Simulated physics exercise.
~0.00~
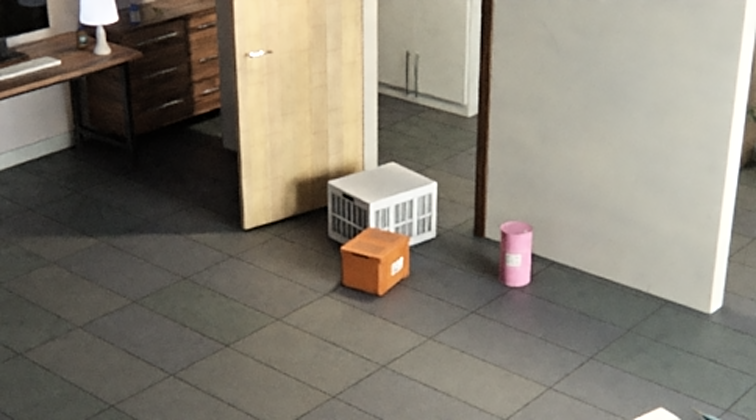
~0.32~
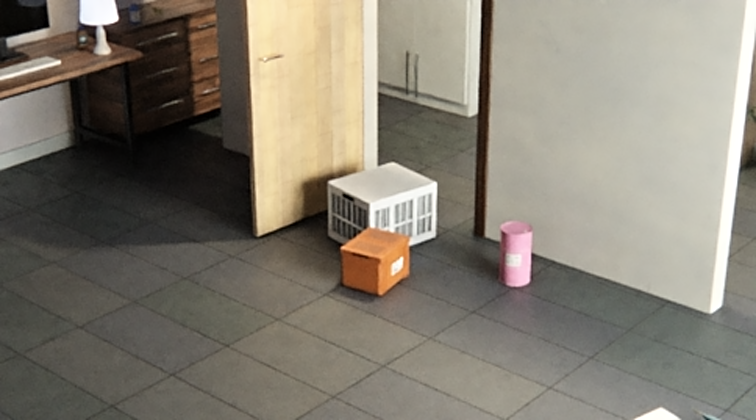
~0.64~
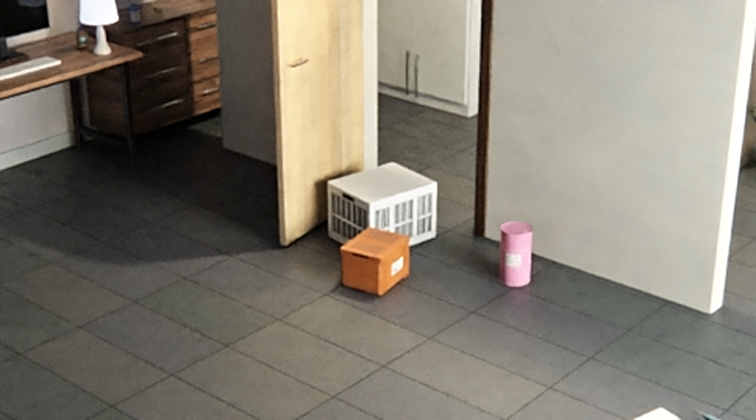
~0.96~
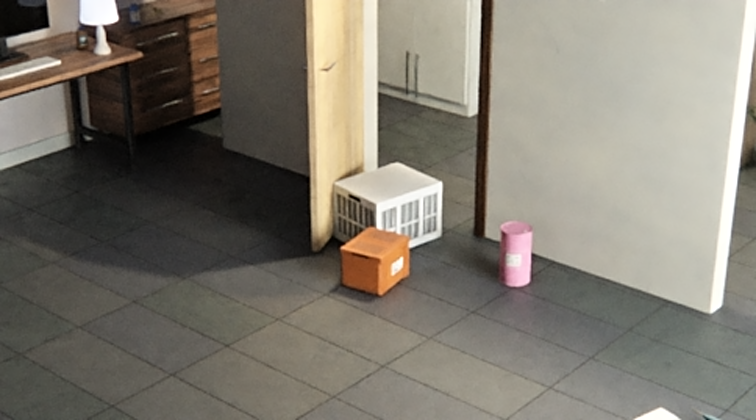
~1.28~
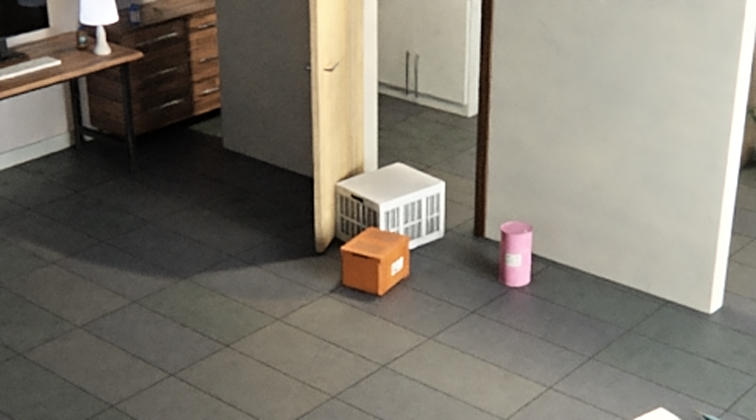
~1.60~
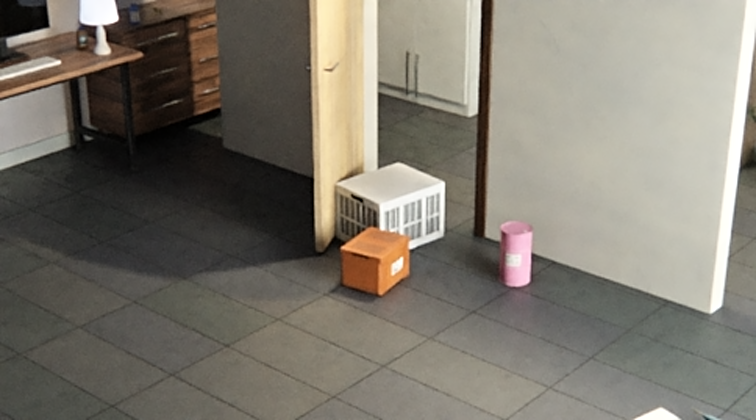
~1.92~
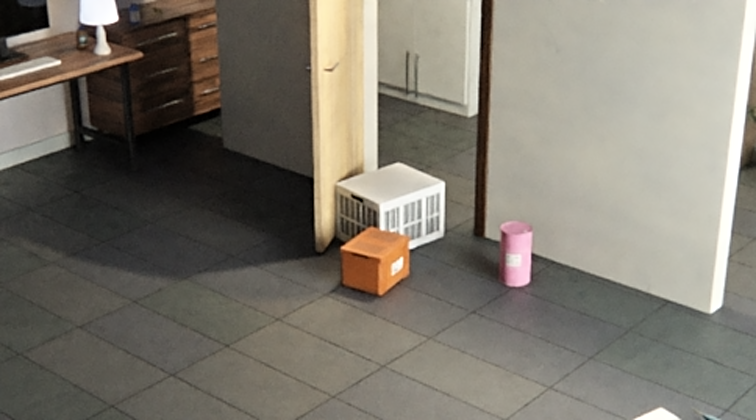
At first, a pale wooden door stands wide open in a room with dark floor tiles, with a white slatted crate, an orange box and a pink canister on the floor to its right. With nobody in view, the door swings slowly rightward, its broad face narrowing as it turns toward the crate. It then meets the crate and nudges it slightly to the right. After edging a touch farther, the door stops against the crate. The orange box and pink canister never move, and the door stays stuck partway open.
